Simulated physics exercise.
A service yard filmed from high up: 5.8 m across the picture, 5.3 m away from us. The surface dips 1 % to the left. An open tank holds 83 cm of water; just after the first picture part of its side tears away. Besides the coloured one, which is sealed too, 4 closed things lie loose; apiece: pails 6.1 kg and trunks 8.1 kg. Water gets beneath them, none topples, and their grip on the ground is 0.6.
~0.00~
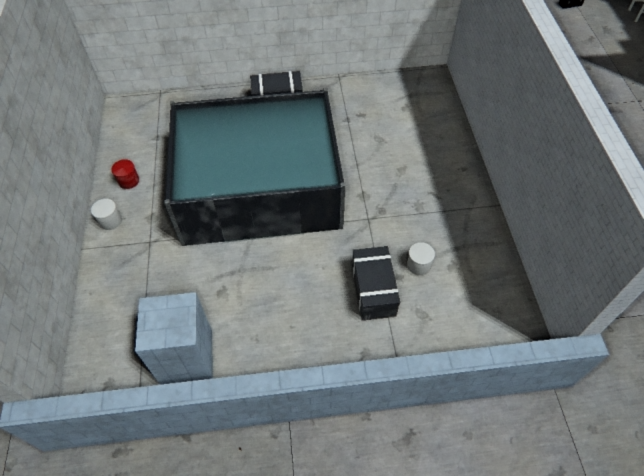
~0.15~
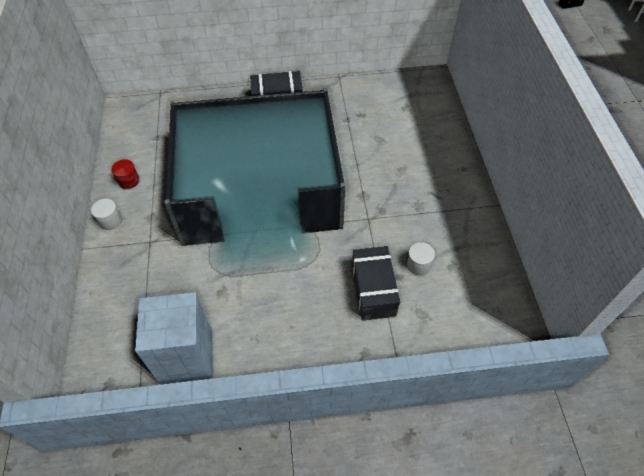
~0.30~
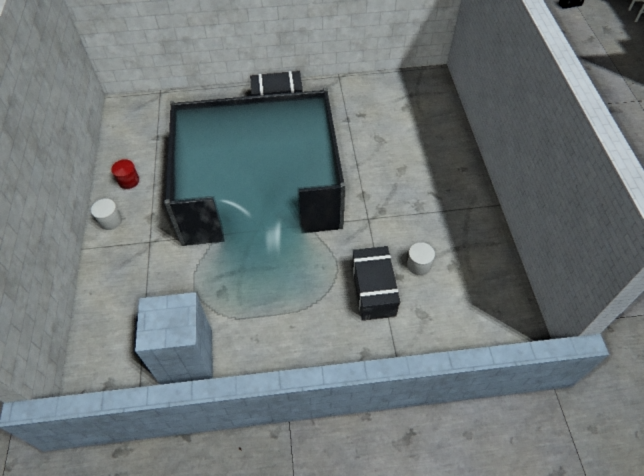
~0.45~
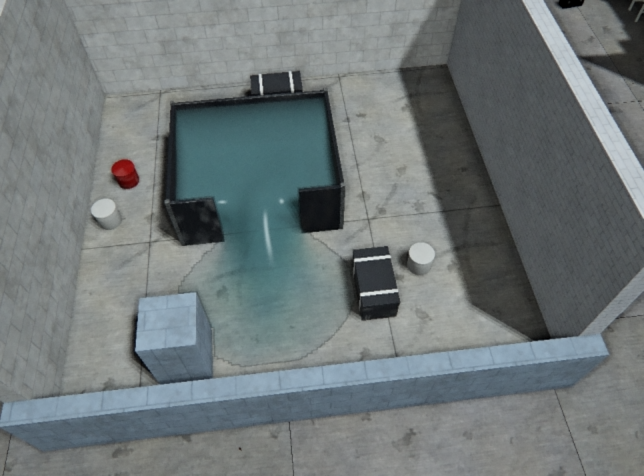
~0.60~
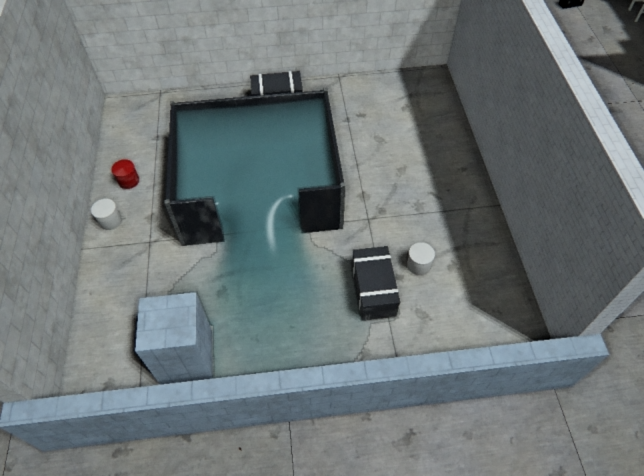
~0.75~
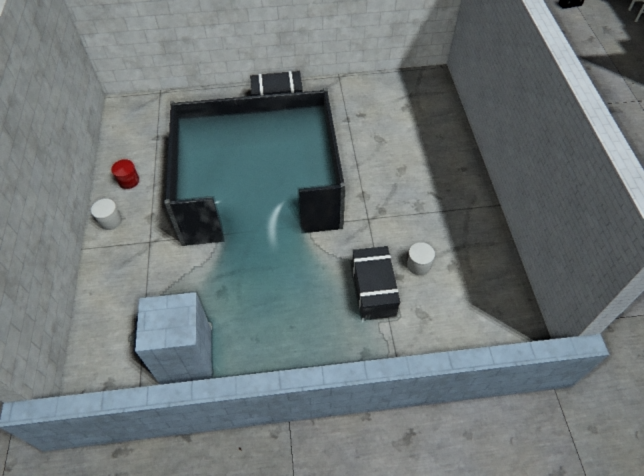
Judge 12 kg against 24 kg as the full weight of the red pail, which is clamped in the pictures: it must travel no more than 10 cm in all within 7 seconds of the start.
I expect that only the higher weight holds it.
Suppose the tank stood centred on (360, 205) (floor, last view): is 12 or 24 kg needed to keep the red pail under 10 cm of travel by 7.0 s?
Then only the larger load is enough.
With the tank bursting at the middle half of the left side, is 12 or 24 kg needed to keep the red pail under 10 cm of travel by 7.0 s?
Then neither weight holds it.
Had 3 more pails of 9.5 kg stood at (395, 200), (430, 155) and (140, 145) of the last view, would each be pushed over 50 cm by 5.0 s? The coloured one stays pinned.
In that order: Under, past it, under.
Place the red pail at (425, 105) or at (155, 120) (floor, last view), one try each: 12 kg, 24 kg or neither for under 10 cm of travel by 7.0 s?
In that order: Only the larger holds; it takes the larger.
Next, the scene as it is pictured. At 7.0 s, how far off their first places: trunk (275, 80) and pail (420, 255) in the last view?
In that order: 60 cm, 200 cm.
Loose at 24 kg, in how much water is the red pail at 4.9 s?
About 7 cm.
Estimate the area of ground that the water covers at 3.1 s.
About 19 m2.
After 1.4 s the red pail would be 0 cm from its start with 12 kg and 0 cm from its start with 24 kg; 0 cm of water round it then.
After 3.1 s the red pail would be 3 cm from its start with 12 kg and 0 cm from its start with 24 kg; 3 cm of water round it then.
After 4.9 s the red pail would be 29 cm from its start with 12 kg and 0 cm from its start with 24 kg; 7 cm of water round it then.
After 7.0 s the red pail would be 56 cm from its start with 12 kg and 0 cm from its start with 24 kg; 8 cm of water round it then.
